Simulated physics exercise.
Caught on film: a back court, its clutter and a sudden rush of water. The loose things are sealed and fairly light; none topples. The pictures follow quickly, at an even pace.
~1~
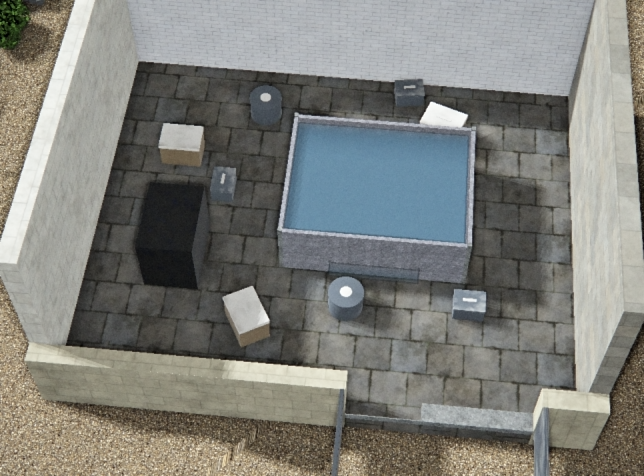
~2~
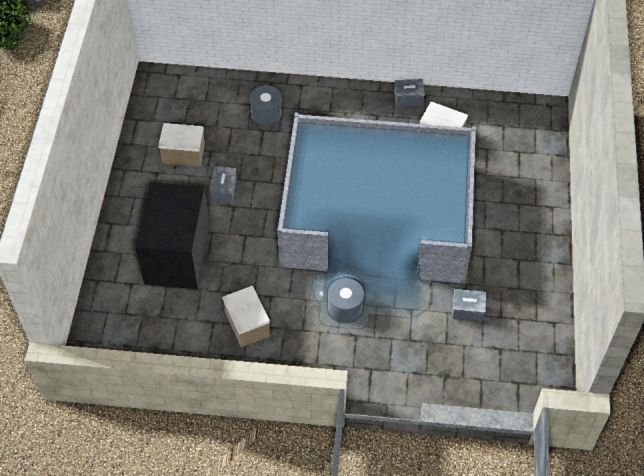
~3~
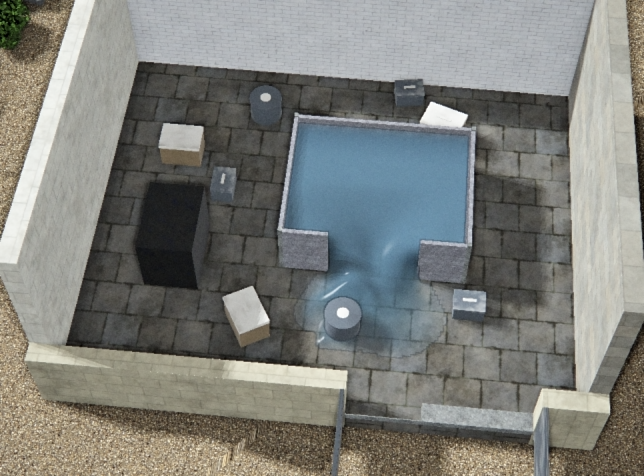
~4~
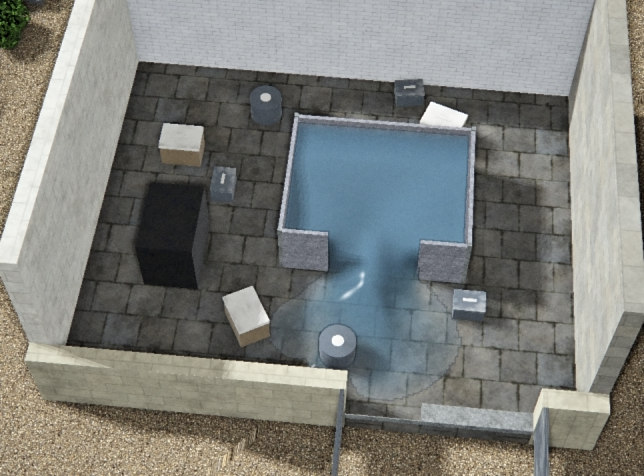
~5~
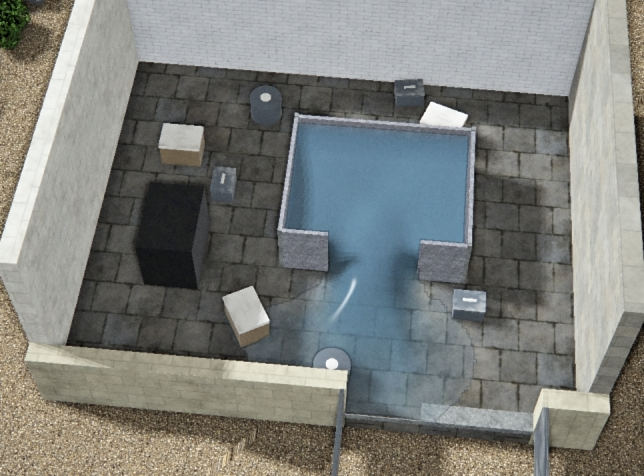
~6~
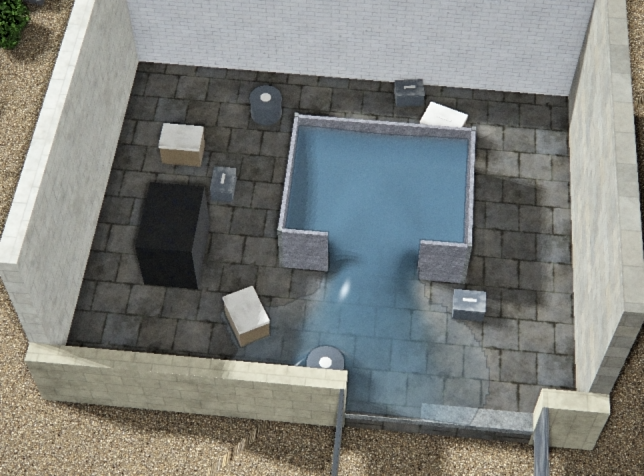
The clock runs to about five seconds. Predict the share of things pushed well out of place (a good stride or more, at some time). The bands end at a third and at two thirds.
That comes to from one to two thirds.
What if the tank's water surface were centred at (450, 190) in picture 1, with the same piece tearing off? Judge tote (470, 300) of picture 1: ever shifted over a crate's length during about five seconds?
My call: Shifted that much.
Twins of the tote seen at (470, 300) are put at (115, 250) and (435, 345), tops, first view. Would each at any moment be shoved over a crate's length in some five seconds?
In that order: That far or more, shifted that much.
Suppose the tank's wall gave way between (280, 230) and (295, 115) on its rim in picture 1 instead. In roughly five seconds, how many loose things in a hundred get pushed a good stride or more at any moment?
Close to 90 %.
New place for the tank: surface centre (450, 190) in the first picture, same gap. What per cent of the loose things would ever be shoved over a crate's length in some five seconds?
Close to 10 %.
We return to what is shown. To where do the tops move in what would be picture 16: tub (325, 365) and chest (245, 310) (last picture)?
Close to (166, 288) and (225, 260).
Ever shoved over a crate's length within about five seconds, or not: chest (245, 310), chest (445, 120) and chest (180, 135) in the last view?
As listed: Yes, never so far, shifted that much.
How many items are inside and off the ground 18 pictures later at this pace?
That makes 1.
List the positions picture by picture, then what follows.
The first picture shows a tub at (346, 292), on the bottom; a chest at (444, 118), on the bottom; 0 of 8 have shifted.
The second picture shows a tub at (346, 294) rests on the ground; a chest at (444, 118), on the bottom; 0 of 8 have shifted.
The third picture shows a tub at (343, 313) rests on the ground, a stride from its start; a chest at (444, 118), on the bottom; 1 of 8 have shifted.
The fourth picture shows a tub at (338, 341), on the bottom, a stride from its start; a chest at (444, 118), on the bottom; 1 of 8 have shifted.
The fifth picture shows a tub at (332, 364) rests on the ground, a stride from its start; a chest at (444, 118), on the bottom; 1 of 8 have shifted.
The sixth picture shows a tub at (325, 363), on the bottom, a stride from its start; a chest at (444, 118) rests on the ground; 1 of 8 have shifted.
A moment on, 1 of 8 are well off their spots; 1 afloat.
Next, 2 of 8 are well off their spots; 0 afloat.
Later, 2 of 8 are well off their spots; 1 afloat.
In the end, 3 of 8 are well off their spots, and 3 have been at some point; 0 afloat.
